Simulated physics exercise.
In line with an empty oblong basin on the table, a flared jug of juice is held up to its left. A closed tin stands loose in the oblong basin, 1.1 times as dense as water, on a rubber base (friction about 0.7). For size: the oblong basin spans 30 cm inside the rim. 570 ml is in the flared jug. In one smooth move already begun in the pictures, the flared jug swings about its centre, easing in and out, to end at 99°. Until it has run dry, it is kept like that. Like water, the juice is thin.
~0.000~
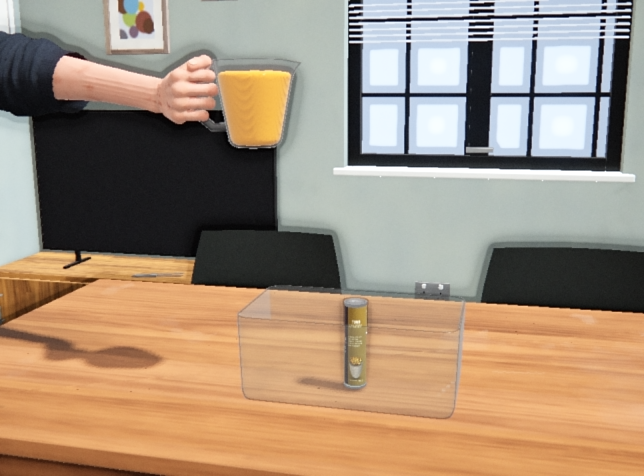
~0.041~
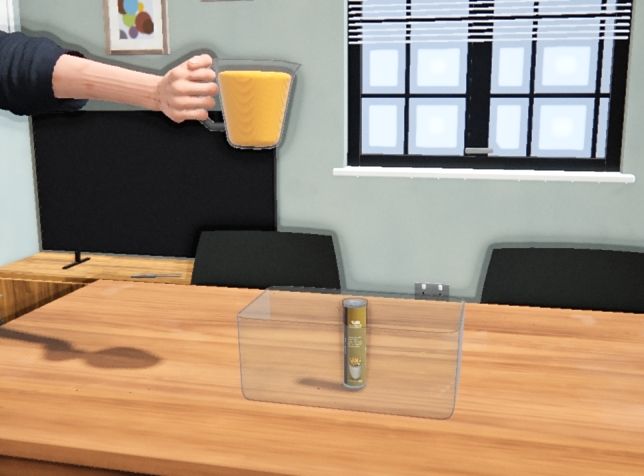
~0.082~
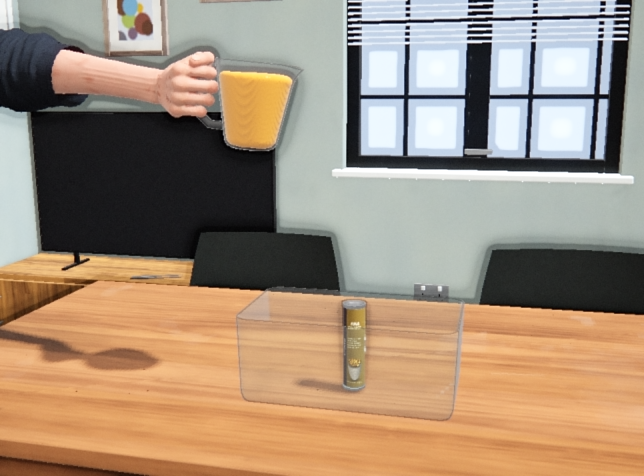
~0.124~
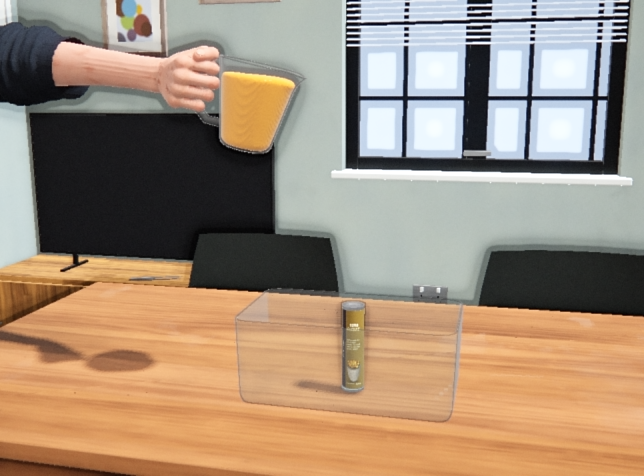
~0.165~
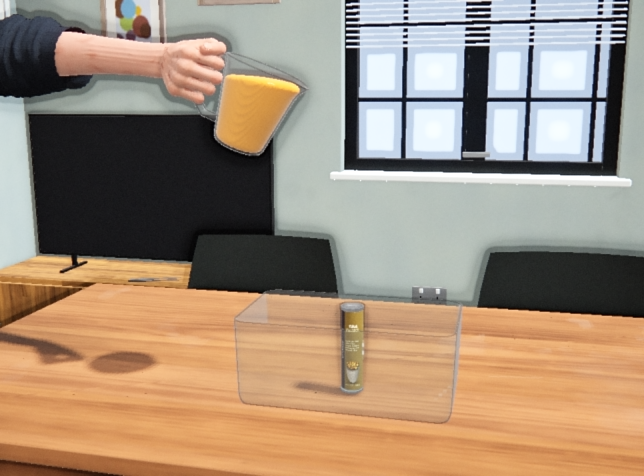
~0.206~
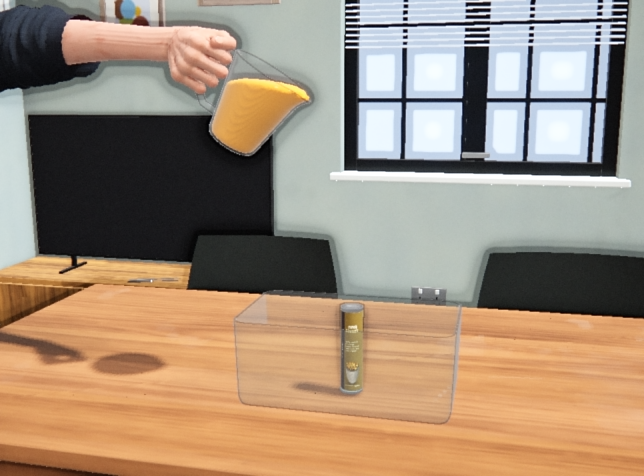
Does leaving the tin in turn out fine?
It manages to stay erect.
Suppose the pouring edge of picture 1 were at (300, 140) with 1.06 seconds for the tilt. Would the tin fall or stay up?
Then it falls.
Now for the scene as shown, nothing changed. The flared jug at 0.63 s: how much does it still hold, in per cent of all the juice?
Roughly 12 per cent.
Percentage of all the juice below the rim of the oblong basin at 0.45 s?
About 1%.
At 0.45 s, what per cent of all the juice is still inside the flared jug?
Remaining: Near 48 % of the total.
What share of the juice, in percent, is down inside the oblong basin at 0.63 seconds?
The fraction sits near 52 in a hundred.
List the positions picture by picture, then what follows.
In the first frame, it leans 0°; its right rim is at (301, 61); the juice meets the walls at (222, 74) and (292, 74); the oblong basin's rim runs from (254, 301) to (462, 315); the tin's top is at (355, 306).
In the second frame, it leans 2°; its right rim is at (301, 63); the juice meets the walls at (221, 74) and (292, 75).
In the third frame, it leans 6°; its right rim is at (303, 69); the juice meets the walls at (223, 73) and (292, 78).
In the fourth frame, it leans 13°; its right rim is at (306, 77); the juice meets the walls at (227, 73) and (295, 83).
In the fifth frame, it leans 23°; its right rim is at (309, 88); the juice meets the walls at (229, 78) and (300, 87).
In the sixth frame, it leans 34°; its right rim is at (311, 101); the juice meets the walls at (228, 91) and (304, 93).
Then, 0.45 s in, the tilt is 95° and 47 per cent is still to pour; the tin stands where it began.
Then, 0.63 s in, the tilt is 99° and 11 per cent is still to pour; the tin stands where it began.
Then, 0.82 s in, the tilt is 99° and 1 per cent is still to pour; the tin stands where it began.
Then, 1.02 s in, the tilt is 99° and 0 per cent is still to pour; the tin stands where it began.
Finally, the tin stands where it began.
